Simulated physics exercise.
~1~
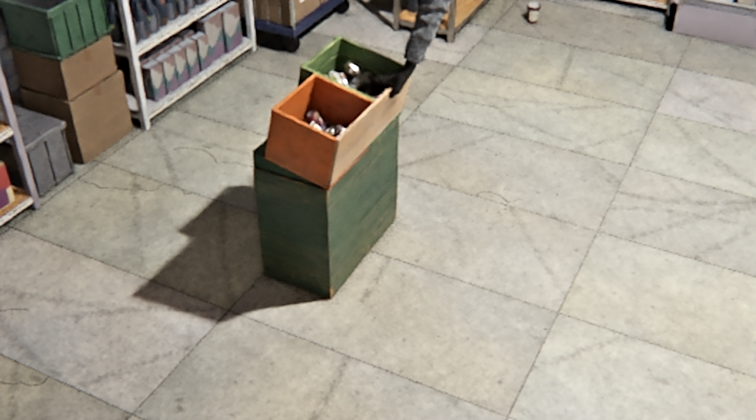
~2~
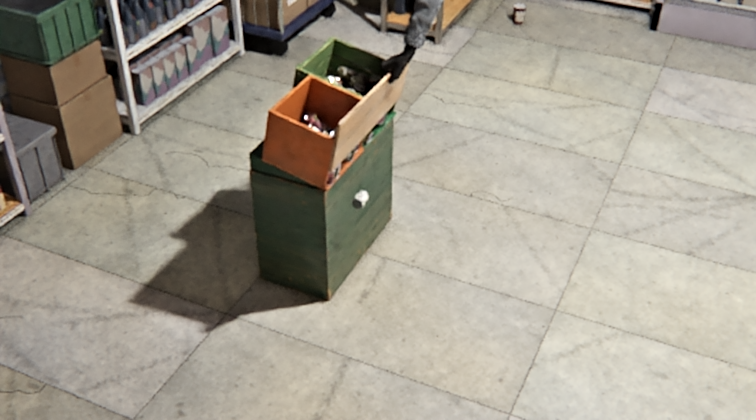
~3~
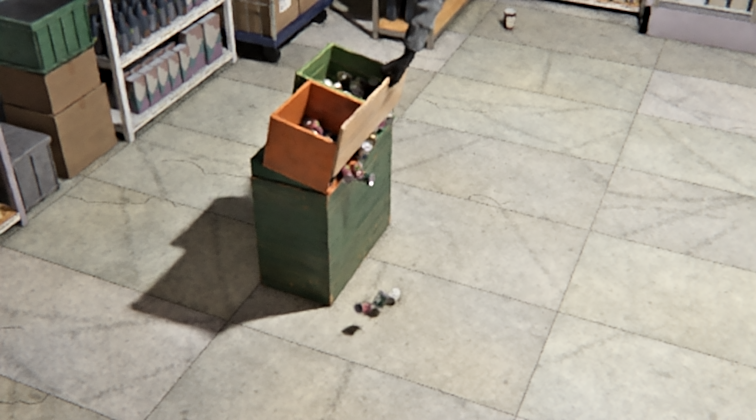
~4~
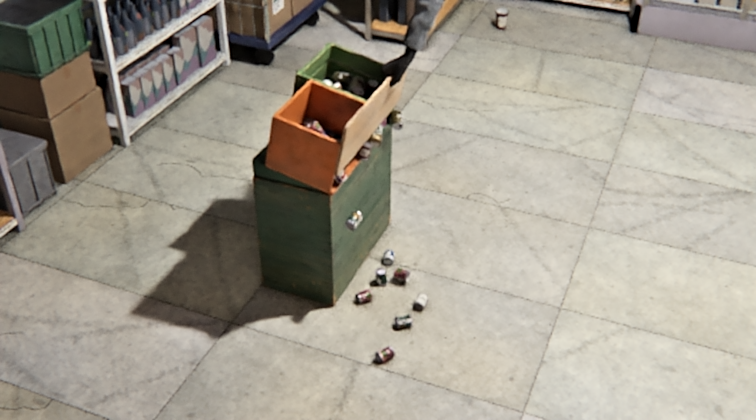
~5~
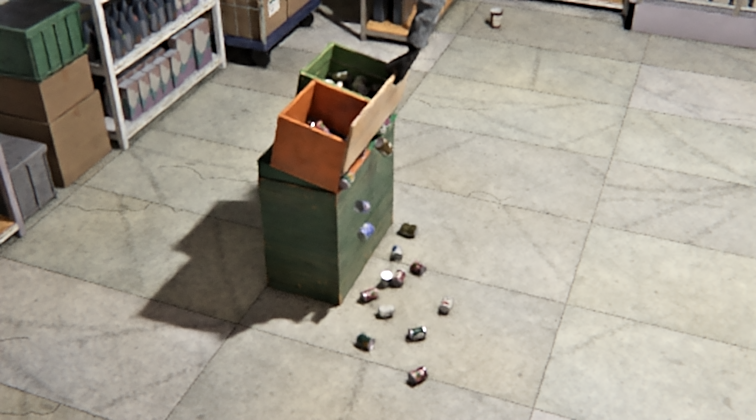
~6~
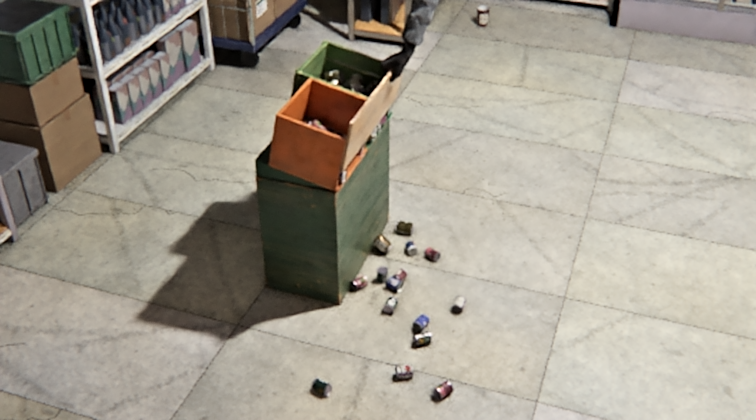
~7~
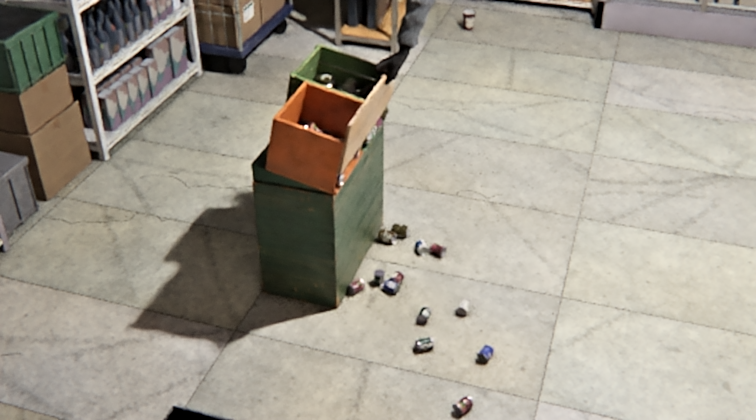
A gloved hand holds the hoppers' gate as small cans spill and scatter across the floor.
